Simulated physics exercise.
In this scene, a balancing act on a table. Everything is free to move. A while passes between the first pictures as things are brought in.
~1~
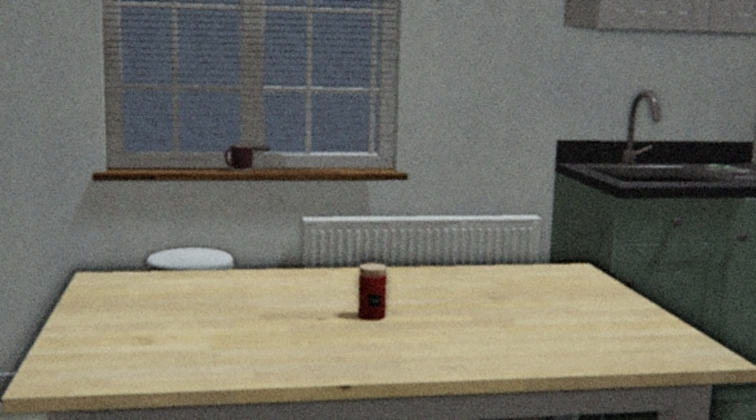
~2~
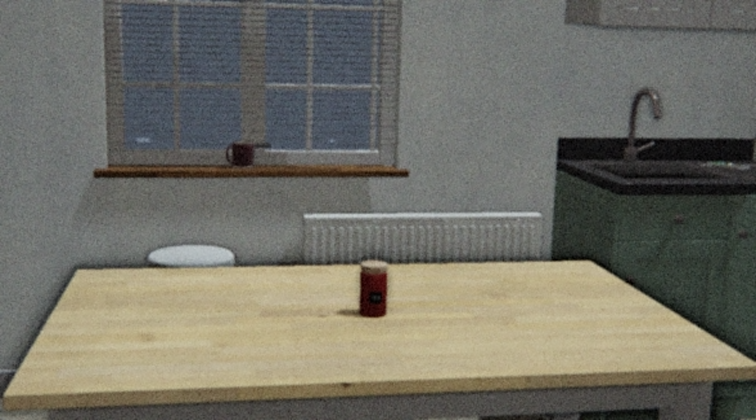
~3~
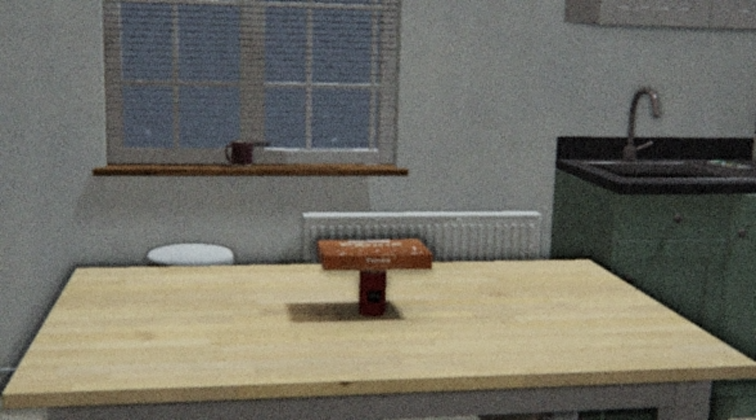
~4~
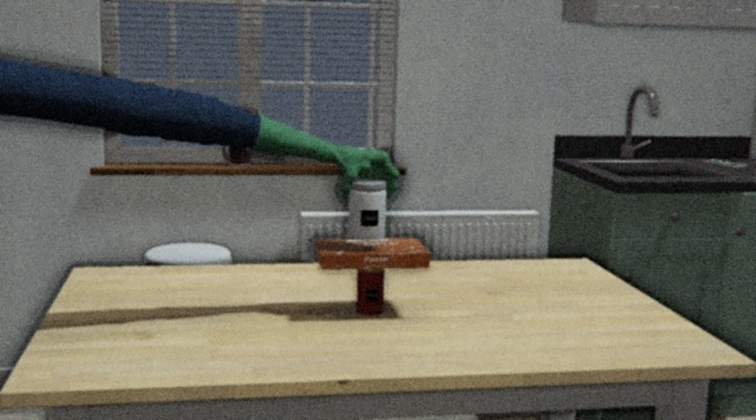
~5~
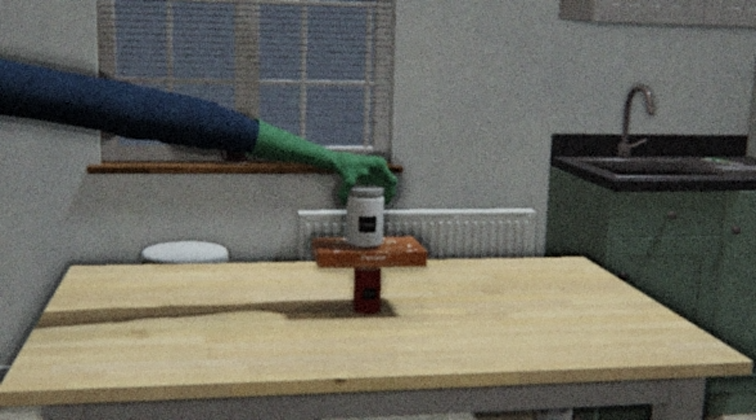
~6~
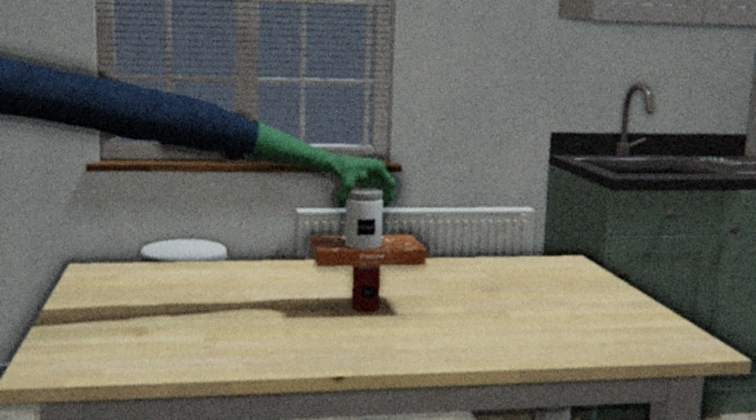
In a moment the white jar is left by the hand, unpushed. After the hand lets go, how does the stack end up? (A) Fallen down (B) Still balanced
B, still balanced.
Then, 0.30 s after the last picture, nothing has stirred.
Then, 0.70 s after the last picture, white jar resting near (364, 218).
At rest, all 3 in place. Seen from the same camera at the end, white jar near (364, 218). The stack keeps its balance.
